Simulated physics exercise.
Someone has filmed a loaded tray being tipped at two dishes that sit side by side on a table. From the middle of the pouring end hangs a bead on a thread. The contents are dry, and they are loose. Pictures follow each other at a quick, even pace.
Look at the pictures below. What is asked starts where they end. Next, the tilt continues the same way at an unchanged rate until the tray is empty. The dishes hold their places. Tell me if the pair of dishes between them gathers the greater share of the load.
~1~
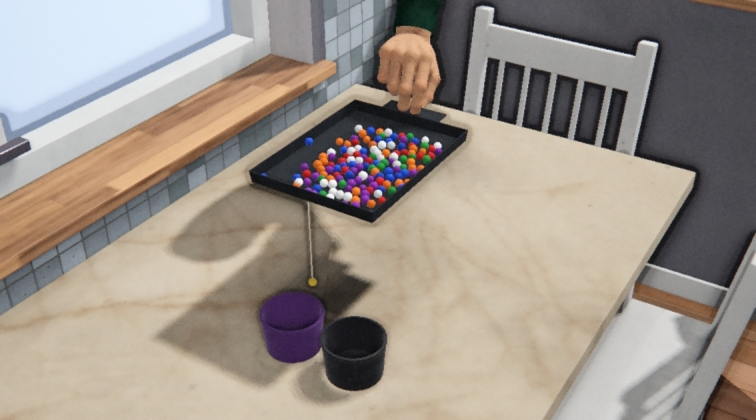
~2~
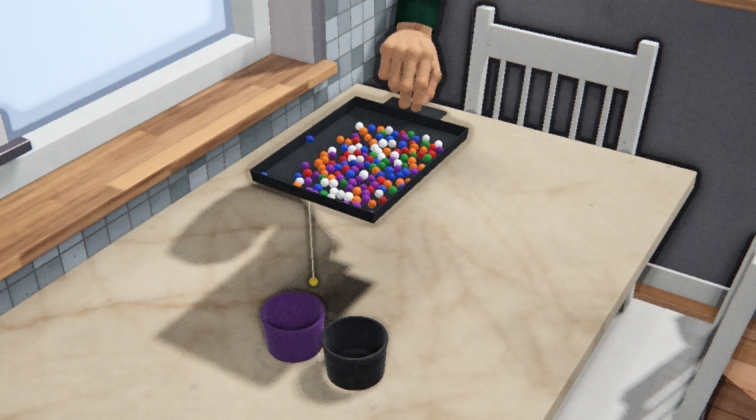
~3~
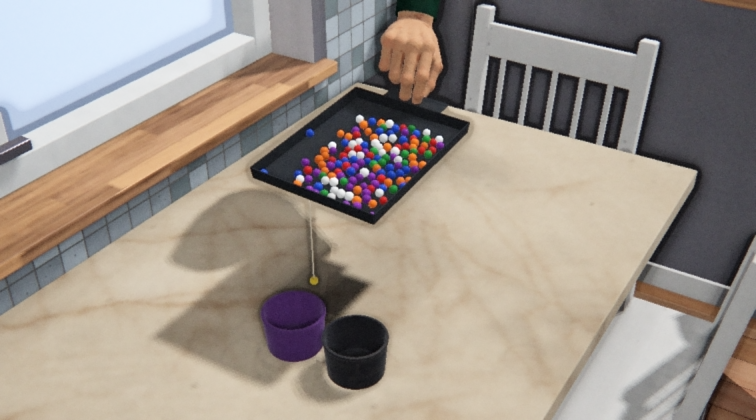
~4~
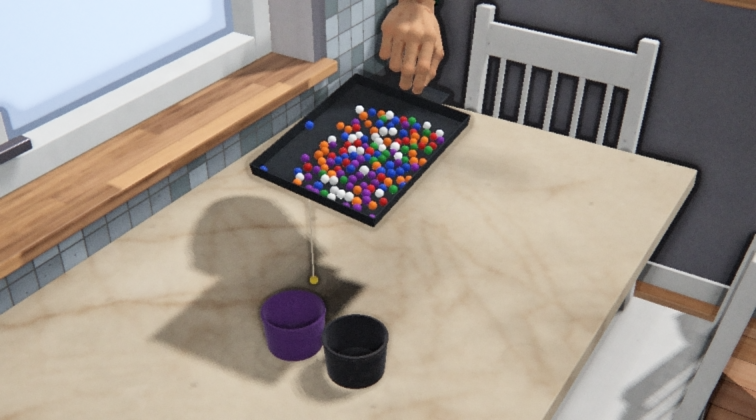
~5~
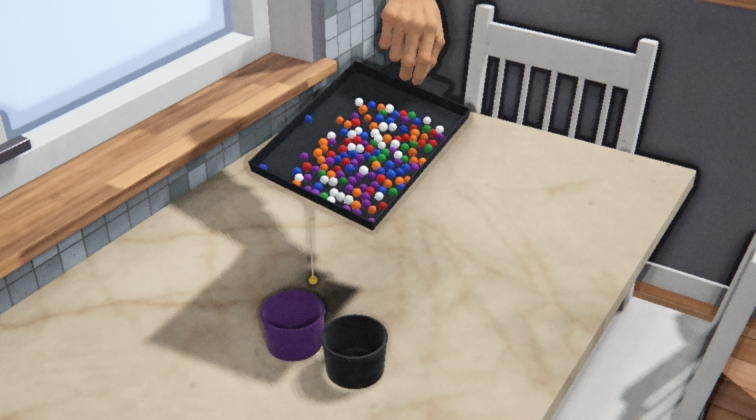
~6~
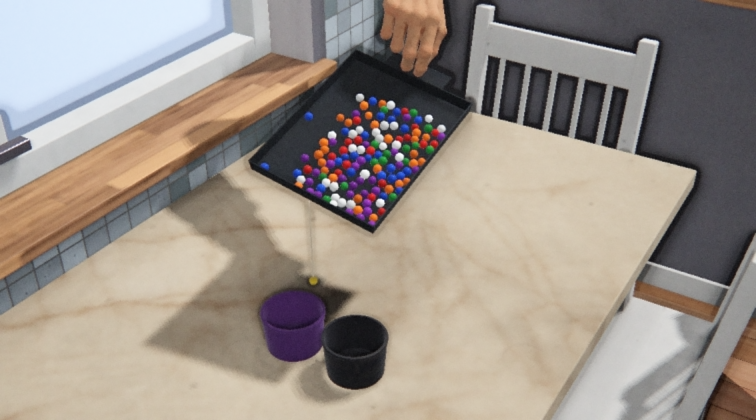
The caught share falls below half.
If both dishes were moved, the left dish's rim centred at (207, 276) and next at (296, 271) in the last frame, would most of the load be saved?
Short of half, then Short of half.
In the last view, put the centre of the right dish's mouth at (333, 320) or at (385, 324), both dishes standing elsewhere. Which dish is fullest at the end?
Place 1: The one on the right side; place 2: The one on the right side.
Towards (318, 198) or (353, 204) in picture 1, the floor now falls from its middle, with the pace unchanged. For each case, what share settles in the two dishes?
Shares: About 50 in a hundred, then about 50 in a hundred.
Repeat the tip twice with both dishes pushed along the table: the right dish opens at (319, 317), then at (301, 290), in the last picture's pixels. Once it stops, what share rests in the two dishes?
You'd get 10 in a hundred the first time and 0 in a hundred the second.
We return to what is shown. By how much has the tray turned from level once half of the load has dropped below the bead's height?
The angle is around 105°.
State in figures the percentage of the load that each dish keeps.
Result - left dish: 0 %; right dish: 20 %.
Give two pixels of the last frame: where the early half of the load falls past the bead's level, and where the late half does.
For the early half I get (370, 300), and for the late half (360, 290).
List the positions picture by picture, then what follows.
The first frame shows corners of the pouring end at (251, 171) and (372, 211), level; middle of the load at (366, 166), round plastic beads; left dish at (274, 342); right dish at (336, 370); bead on its thread at (313, 282).
The second frame shows corners of the pouring end at (252, 170) and (373, 212), level; middle of the load at (367, 165).
The third frame shows corners of the pouring end at (252, 167) and (374, 213), tipped barely, lowest at the right corner; middle of the load at (367, 161).
The fourth frame shows corners of the pouring end at (252, 164) and (374, 217), tipped a little, lowest at the right corner; middle of the load at (367, 157).
The fifth frame shows corners of the pouring end at (251, 162) and (373, 221), tipped clearly, lowest at the right corner; middle of the load at (367, 156).
The sixth frame shows corners of the pouring end at (251, 160) and (373, 225), tipped clearly, lowest at the right corner; middle of the load at (368, 158), nearly all on the move; left dish at (275, 341); right dish at (337, 368).
Soon after the last picture, tray tipped steeply; all on the tray.
A little later, tray tipped past a quarter turn; a small part on the tray; a small part in the right dish; about a third outside both; about a third in the air.
Later still, tray tipped past a quarter turn; about a quarter in the right dish; a stray few in the left dish; most outside both.
By the end, tray tipped past a quarter turn; about a quarter in the right dish; a stray few in the left dish; most outside both.
